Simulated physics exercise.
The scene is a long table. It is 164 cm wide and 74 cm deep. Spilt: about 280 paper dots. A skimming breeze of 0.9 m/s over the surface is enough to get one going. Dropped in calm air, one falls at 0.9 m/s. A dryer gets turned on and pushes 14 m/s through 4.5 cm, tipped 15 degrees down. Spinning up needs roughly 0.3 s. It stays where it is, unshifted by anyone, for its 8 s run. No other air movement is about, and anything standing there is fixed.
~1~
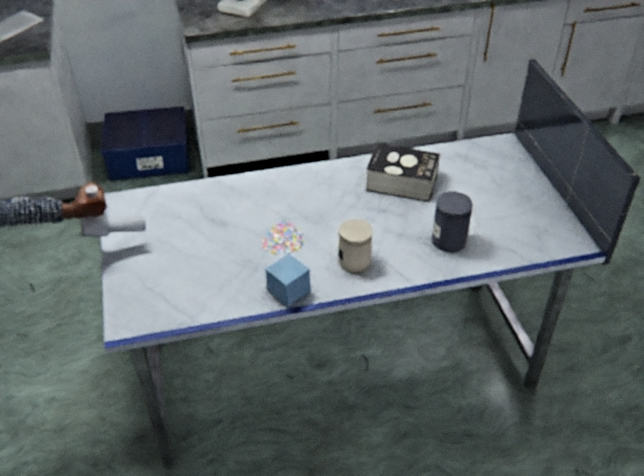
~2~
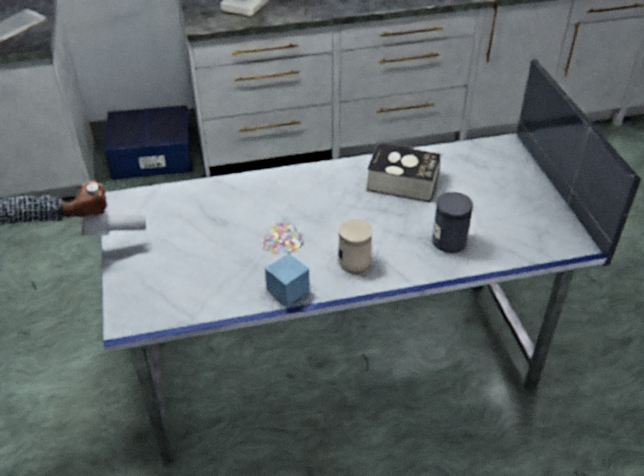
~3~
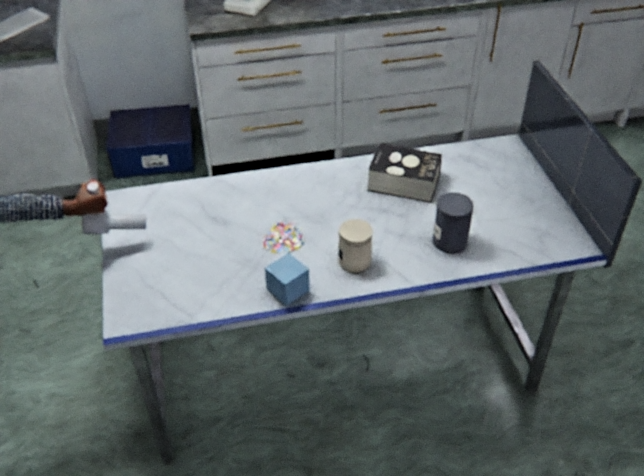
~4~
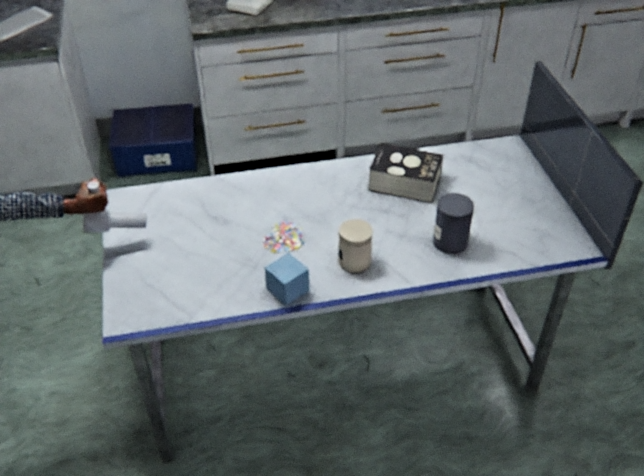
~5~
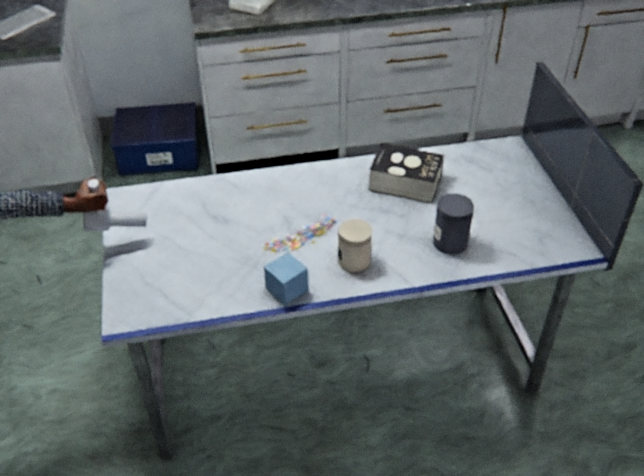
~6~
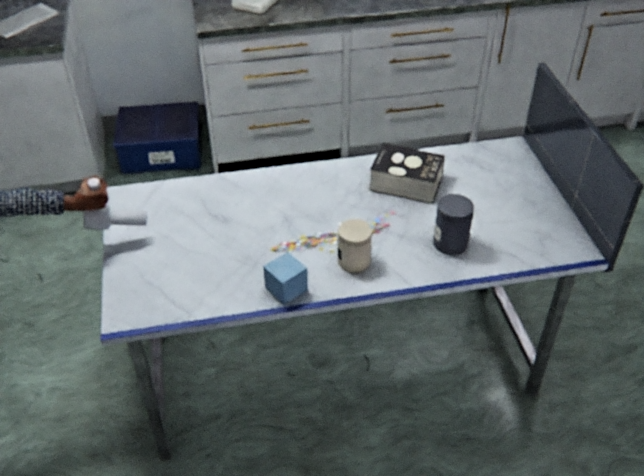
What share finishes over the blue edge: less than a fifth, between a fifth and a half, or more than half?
Upwards of half of the paper dots finish over the blue edge.
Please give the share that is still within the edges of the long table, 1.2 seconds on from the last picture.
Some 30 percent are still there.
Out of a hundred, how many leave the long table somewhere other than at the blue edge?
About 4 per cent of them.
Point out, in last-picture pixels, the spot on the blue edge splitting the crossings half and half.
The middle of the crossings lies near (444, 289) in the last picture.
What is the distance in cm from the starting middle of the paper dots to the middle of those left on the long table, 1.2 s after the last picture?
I'd guess near 55 cm.
Then, 1.2 s after the last picture, 37 % are on the move or not yet settled, 69 % are over the blue edge; the middle of those still in play is near (438, 269).
Then, 2.2 s after the last picture, 20 % are on the move or not yet settled, 75 % are over the blue edge; the middle of those still in play is near (434, 266).
Then, 4.1 s after the last picture, 14 % are on the move or not yet settled, 79 % are over the blue edge; the middle of those still in play is near (521, 241).
Then, 7.7 s after the last picture, at the end, 83 % are over the blue edge.
